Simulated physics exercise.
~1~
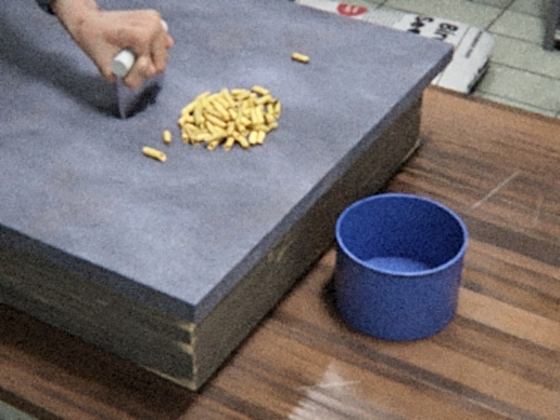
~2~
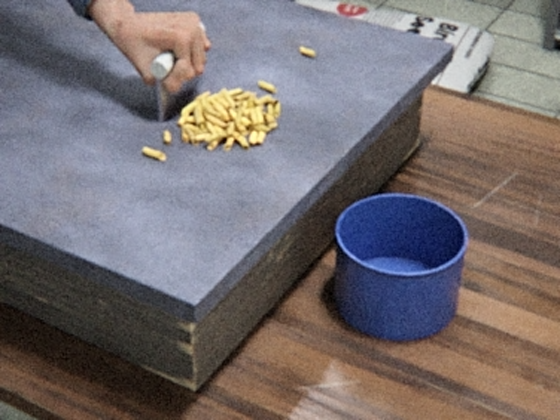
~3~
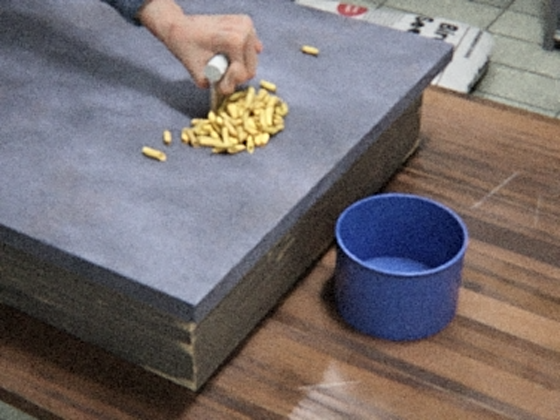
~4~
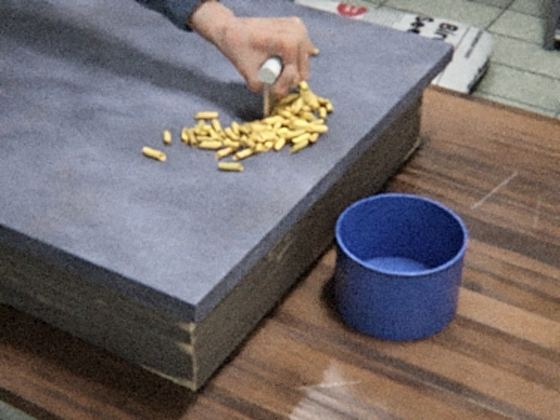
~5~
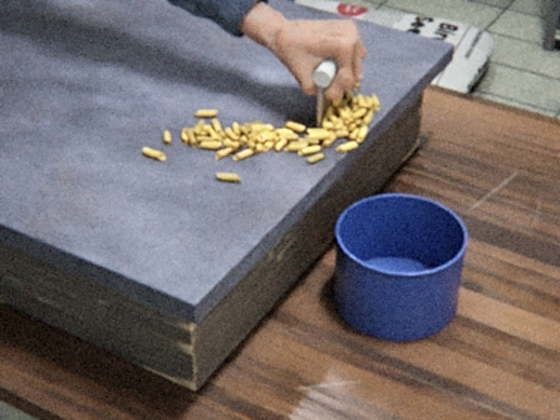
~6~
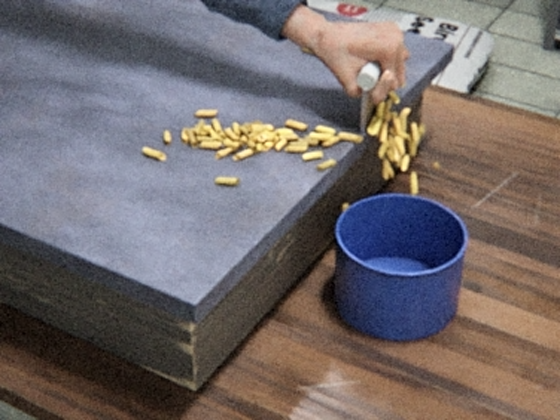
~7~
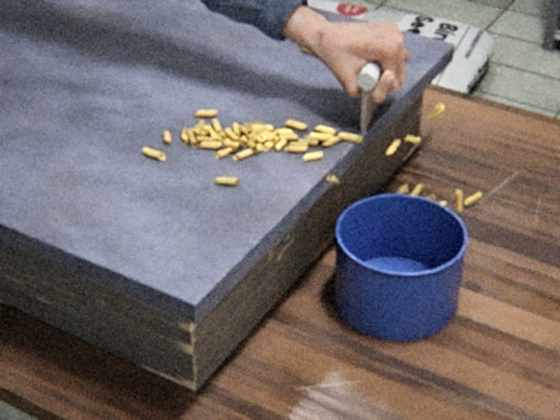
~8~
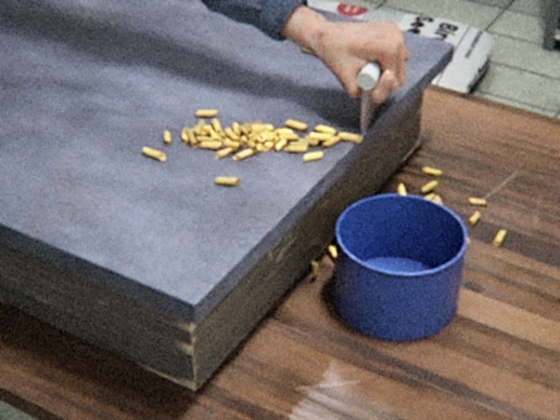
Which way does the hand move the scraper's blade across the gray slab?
The blade moves to the right, through the yellow pieces and up to the edge of the slab.
